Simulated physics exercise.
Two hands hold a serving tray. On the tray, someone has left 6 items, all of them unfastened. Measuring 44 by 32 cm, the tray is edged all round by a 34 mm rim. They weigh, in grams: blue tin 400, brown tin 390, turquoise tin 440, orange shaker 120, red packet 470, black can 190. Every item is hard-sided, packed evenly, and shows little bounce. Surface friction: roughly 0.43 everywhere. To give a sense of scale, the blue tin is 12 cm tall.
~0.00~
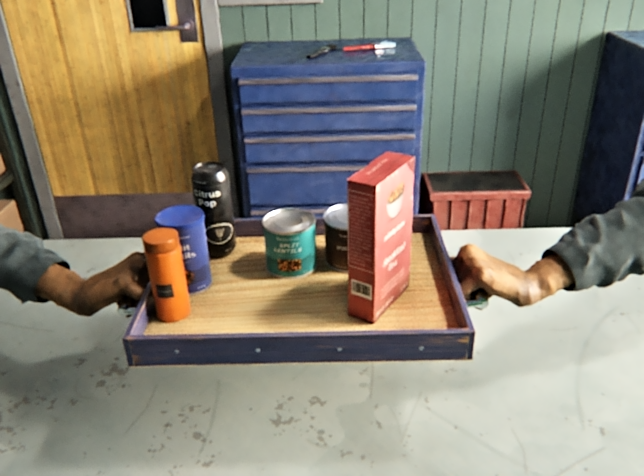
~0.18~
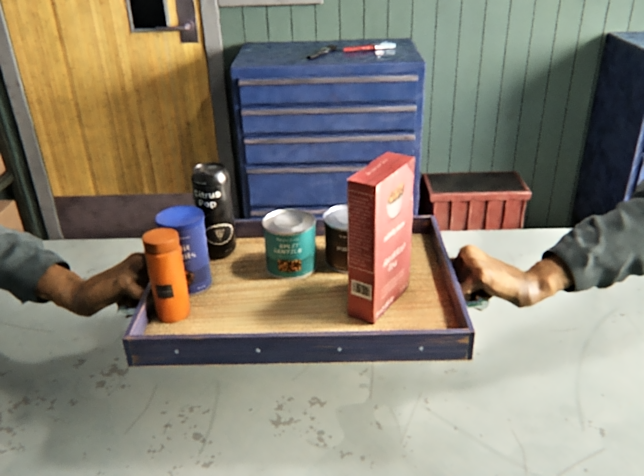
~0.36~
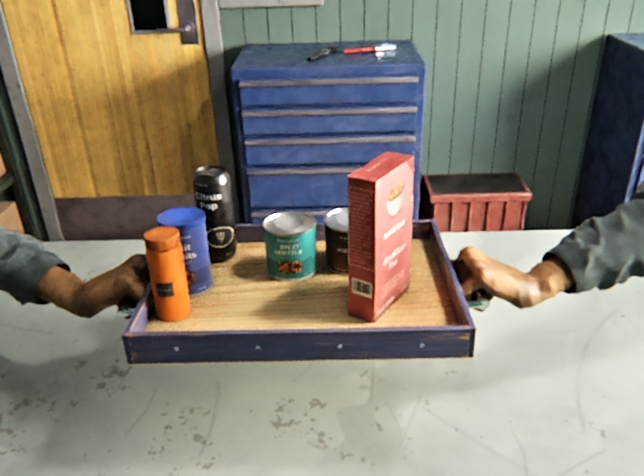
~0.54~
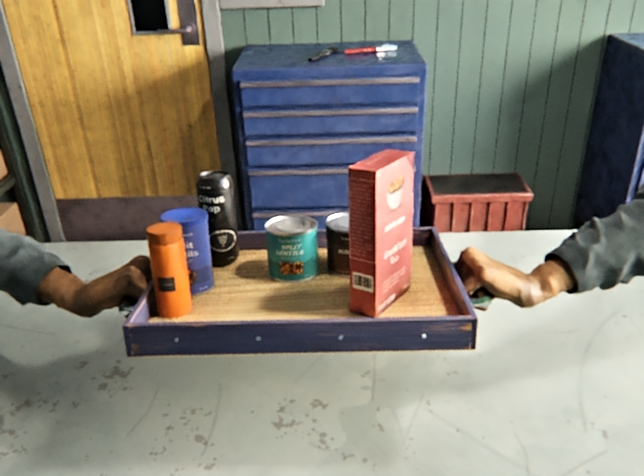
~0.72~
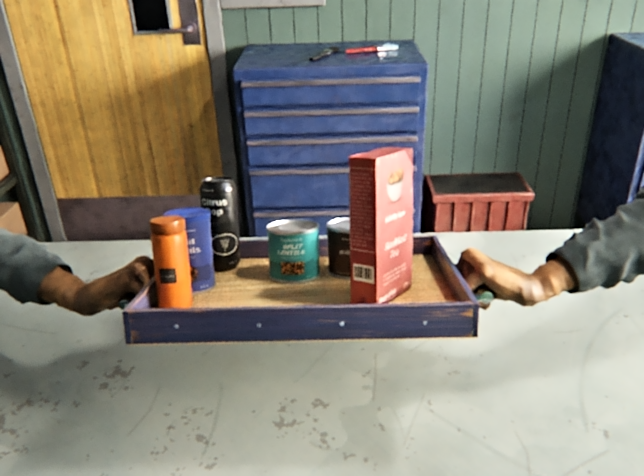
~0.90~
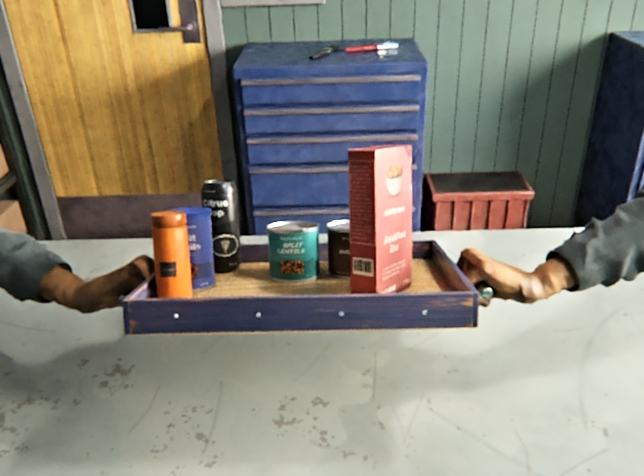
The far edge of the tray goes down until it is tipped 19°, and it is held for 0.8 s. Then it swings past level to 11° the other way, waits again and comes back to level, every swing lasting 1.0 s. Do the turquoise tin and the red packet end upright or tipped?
The turquoise tin remains upright; the red packet remains upright.
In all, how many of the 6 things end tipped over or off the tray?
Count: 0.
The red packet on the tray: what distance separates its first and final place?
0 cm.
After 2.40 s, tilt 4°, far edge down.
After 2.80 s, tilt 10°, near edge down.
At rest (5.1 s), all 6 in place, give or take 5 cm. In the last view, turquoise tin near (293, 244), red packet near (383, 239).
